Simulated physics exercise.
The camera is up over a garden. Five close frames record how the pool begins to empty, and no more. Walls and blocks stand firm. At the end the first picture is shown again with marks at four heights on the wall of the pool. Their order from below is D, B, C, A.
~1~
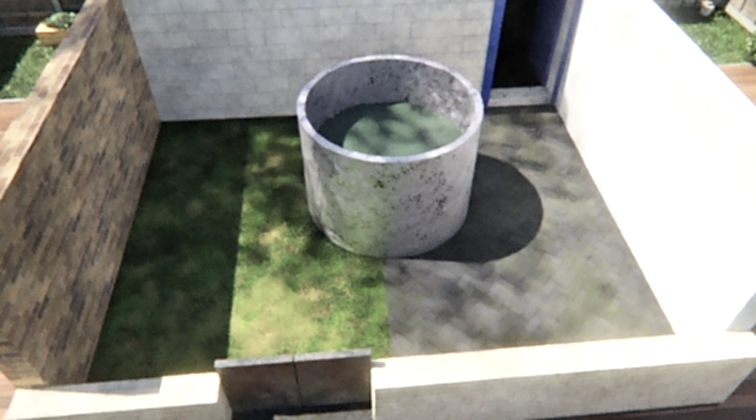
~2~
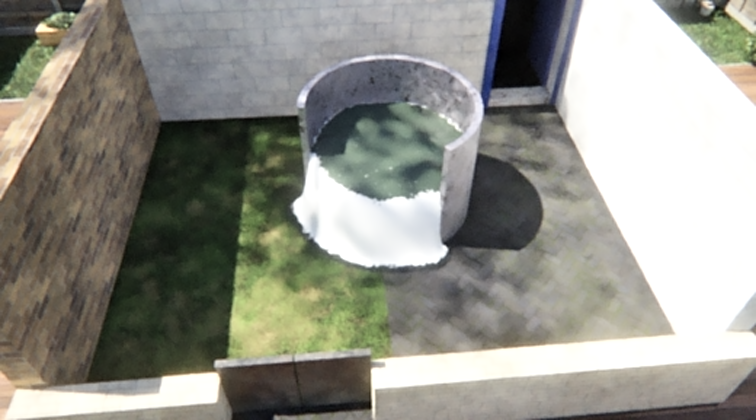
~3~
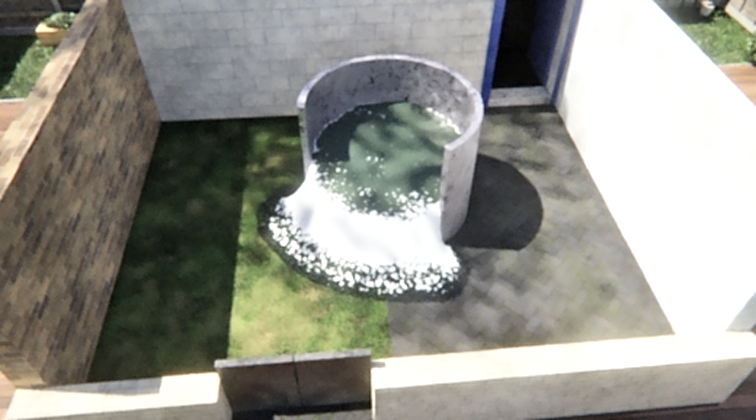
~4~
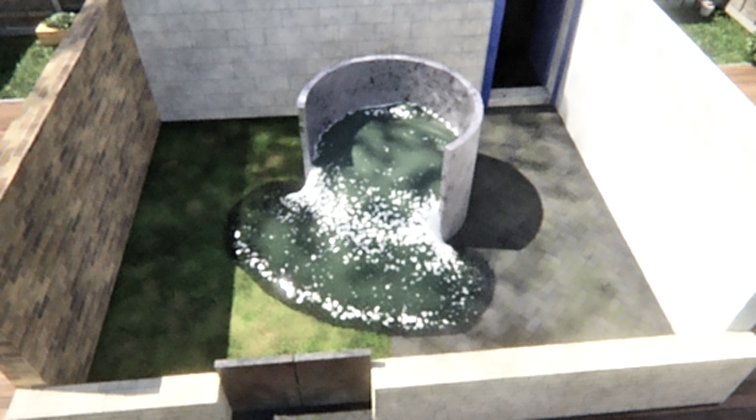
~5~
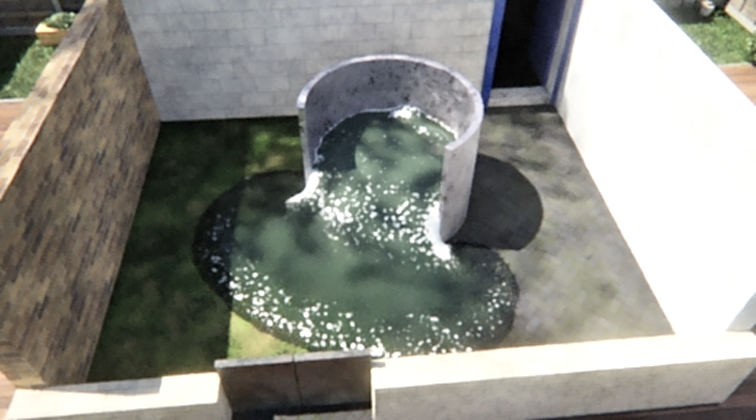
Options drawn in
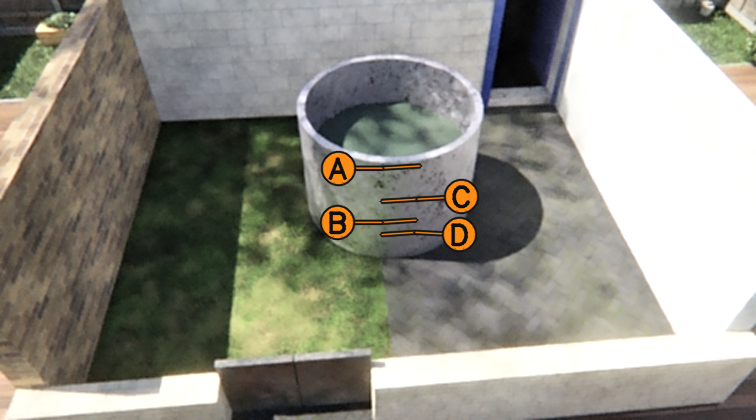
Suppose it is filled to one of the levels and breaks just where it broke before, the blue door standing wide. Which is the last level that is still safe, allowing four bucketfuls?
The answer is level C.
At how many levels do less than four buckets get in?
Three.
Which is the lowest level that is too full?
That is level A.
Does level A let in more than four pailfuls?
Yes, it does.
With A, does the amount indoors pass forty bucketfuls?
No, less.
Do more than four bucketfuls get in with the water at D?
No, that is safe.
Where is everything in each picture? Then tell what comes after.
Water in the pool at rest, its middle at (389, 147); foot of the blue doorway at (518, 105); shut gate at (296, 363).
Water covers 2 % of the ground and shows as far out as (301, 199).
Water covers 7 % of the ground and shows as far out as (269, 204).
Water covers 15 % of the ground and shows as far out as (482, 298).
Water covers 23 % of the ground and shows as far out as (509, 291).
On the marked copy, A at (401, 167); B at (399, 221); C at (399, 200); D at (398, 233); from the bottom up D, B, C, A.
If A is chosen, about 12 bucketfuls get in.
If B is chosen, nothing gets over.
If C is chosen, a bucket or two gets in.
If D is chosen, nothing gets over.
